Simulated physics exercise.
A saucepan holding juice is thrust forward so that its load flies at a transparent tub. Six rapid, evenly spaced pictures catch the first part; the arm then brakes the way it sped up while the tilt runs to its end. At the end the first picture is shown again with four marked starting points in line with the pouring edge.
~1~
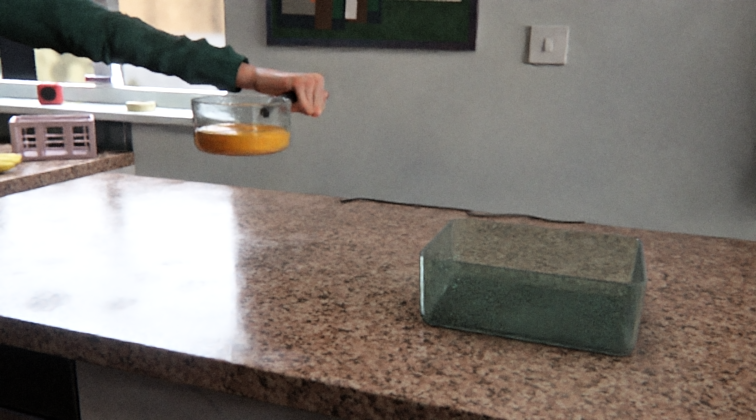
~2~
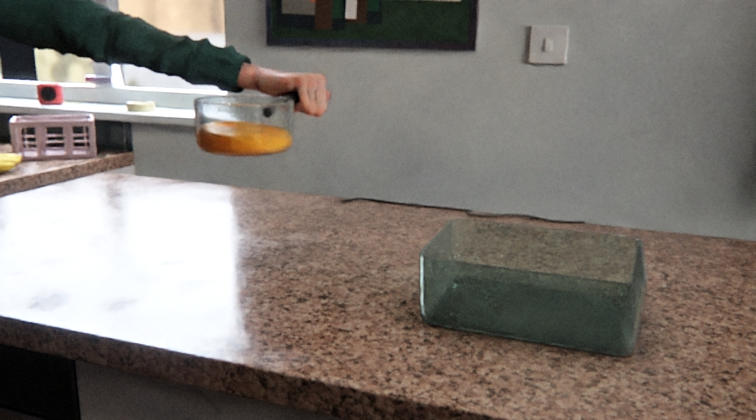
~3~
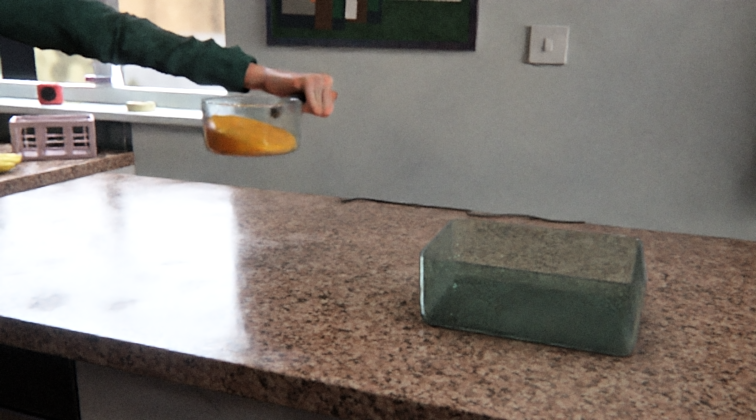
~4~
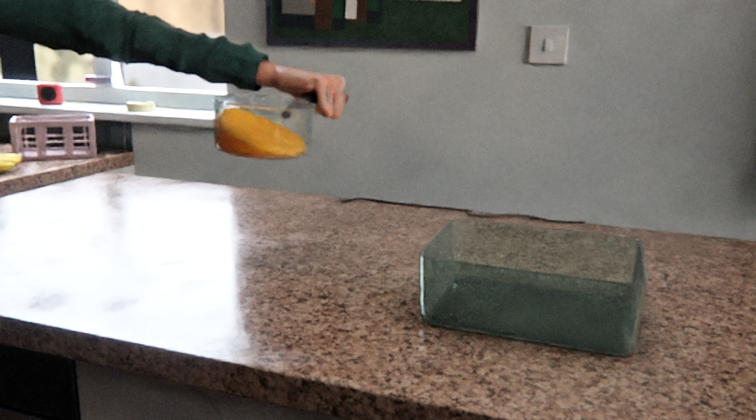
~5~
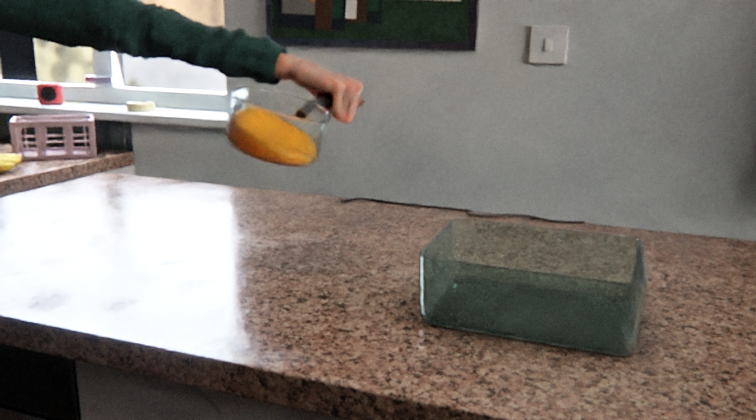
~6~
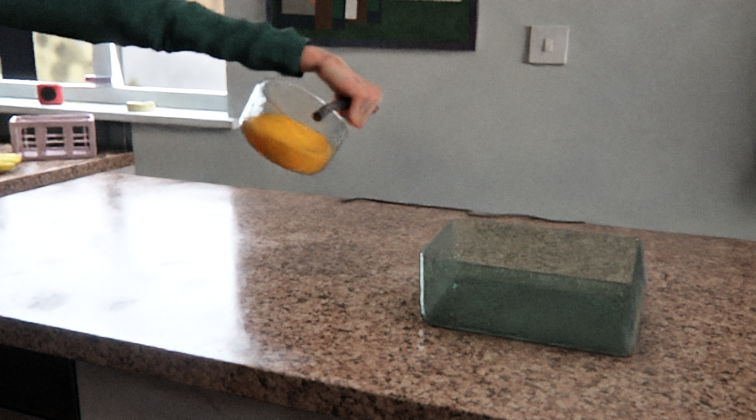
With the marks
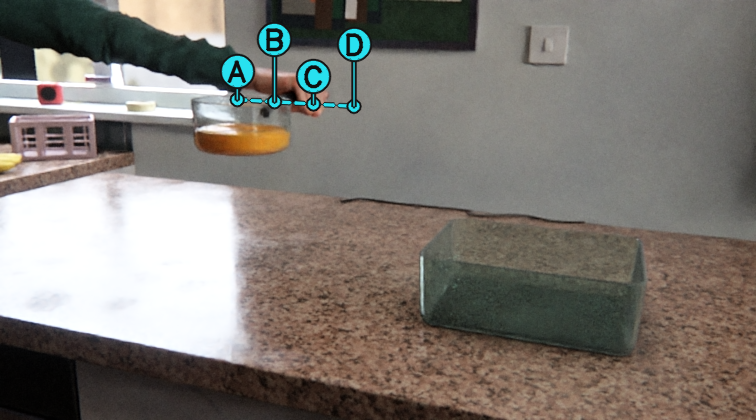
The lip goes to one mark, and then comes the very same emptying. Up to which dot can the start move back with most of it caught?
Spot C just does it.
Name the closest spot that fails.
That would be B.
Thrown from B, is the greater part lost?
Yes, it does.
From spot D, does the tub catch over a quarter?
Yes, clearly.
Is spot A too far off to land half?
Yes, that goes wrong.
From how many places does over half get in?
Two.
On the marked copy, A at (237, 99); B at (274, 101); C at (313, 104); D at (354, 106).
For spot A, about 0 % lands in the tub, 99 % falls short.
For spot B, about 19 % lands in the tub, 77 % falls short and 4 % goes beside or beyond.
For spot C, about 70 % lands in the tub, 21 % falls short and 9 % goes beside or beyond.
For spot D, about 80 % lands in the tub, 8 % falls short and 12 % goes beside or beyond.
